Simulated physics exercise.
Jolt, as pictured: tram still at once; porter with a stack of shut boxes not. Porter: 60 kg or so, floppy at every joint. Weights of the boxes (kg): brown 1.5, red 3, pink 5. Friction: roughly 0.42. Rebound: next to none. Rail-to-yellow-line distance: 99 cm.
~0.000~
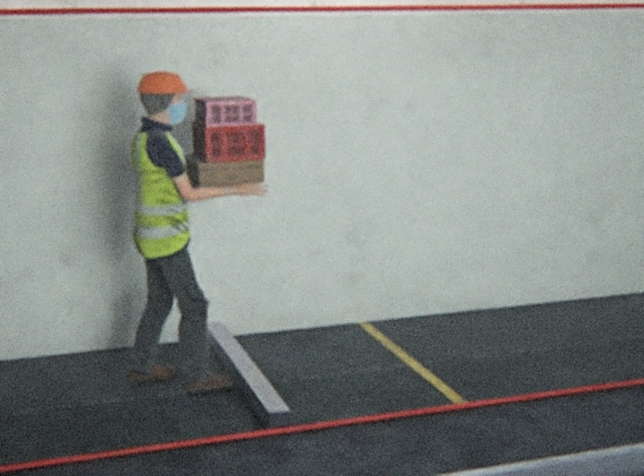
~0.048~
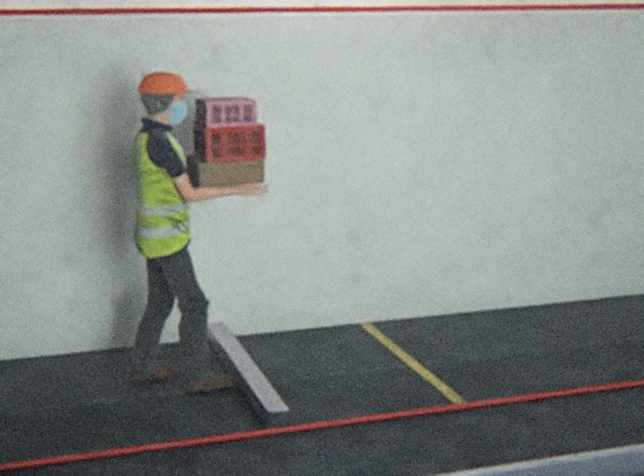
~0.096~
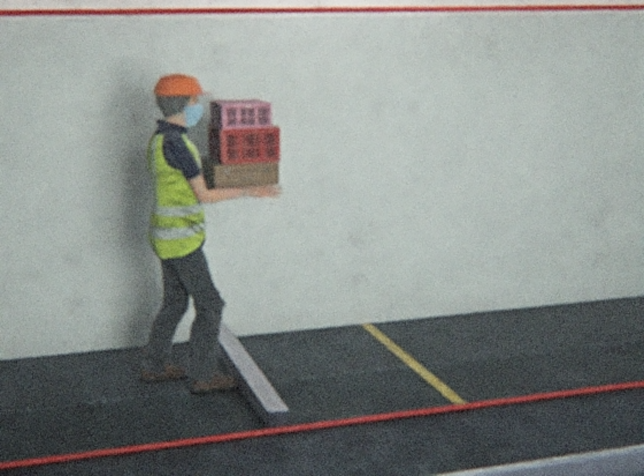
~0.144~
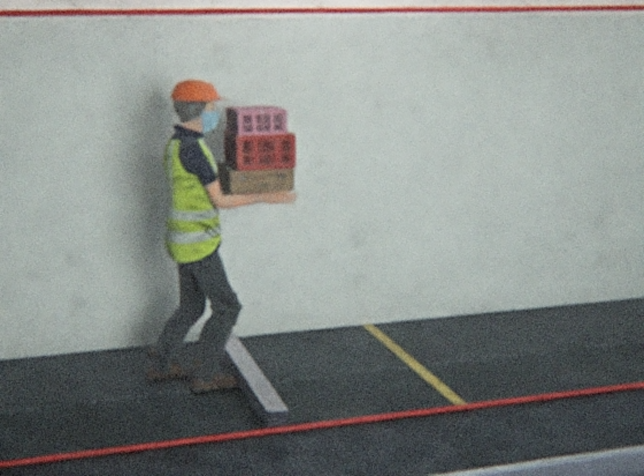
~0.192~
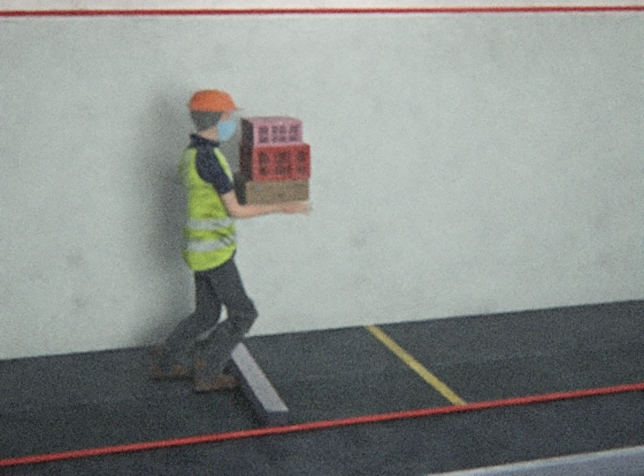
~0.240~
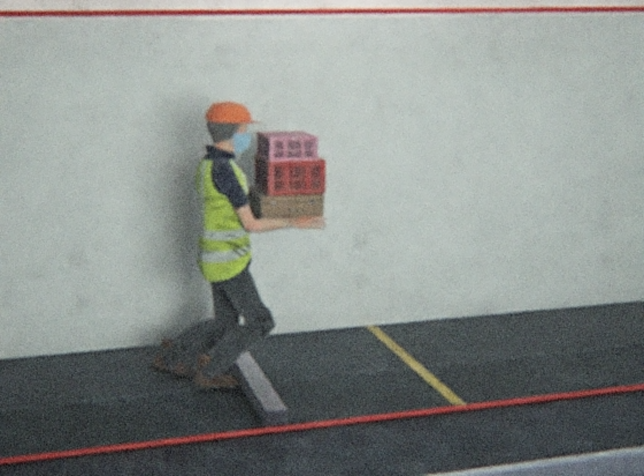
A porter in an orange cap, mask and yellow vest, holding a pink crate, a red crate and a brown box, barely moves at first beside a low grey bar. Then his body shifts right, and he sinks as his knees bend, his feet trailing and the stack moving with him, still level.
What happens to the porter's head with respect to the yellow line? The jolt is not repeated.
Looks like it goes over the line.
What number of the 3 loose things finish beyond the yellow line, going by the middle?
2 of the loose things.
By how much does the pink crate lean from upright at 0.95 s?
Roughly 70 degrees.
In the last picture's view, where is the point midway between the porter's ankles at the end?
About pixel (254, 339).
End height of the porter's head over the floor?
10 cm up.
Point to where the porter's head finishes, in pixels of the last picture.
The head finishes close to (463, 336).
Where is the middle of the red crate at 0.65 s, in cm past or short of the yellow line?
Around 5 cm over the mark.
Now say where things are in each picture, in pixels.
Porter's head (157, 113), brown toolbox (224, 168), pink crate (225, 111), yellow line (441, 386), in the first frame.
Porter's head (158, 114), brown toolbox (224, 168), pink crate (226, 111), in the second frame.
Porter's head (173, 115), brown toolbox (239, 170), pink crate (240, 113), in the third frame.
Porter's head (190, 121), brown toolbox (254, 176), pink crate (256, 120), in the fourth frame.
Porter's head (206, 130), brown toolbox (270, 186), pink crate (272, 131), in the fifth frame.
Porter's head (222, 142), brown toolbox (284, 200), pink crate (287, 146), yellow line (441, 388). Everything loose set off at about 1.6 m/s, in the sixth frame.
After 0.45 s the porter's head is 62 cm short of the yellow line, near (300, 201) in the last picture's view; the brown toolbox 42 cm short of the yellow line, tilted 50°.
After 0.65 s the porter's head is 13 cm short of the yellow line, near (391, 276) in the last picture's view.
After 0.95 s the porter's head is 15 cm past the yellow line, near (444, 308) in the last picture's view.
When all is still (2.3 s), brown toolbox stops short of the yellow line; red crate crosses the yellow line; pink crate crosses the yellow line; porter's head crosses the yellow line.
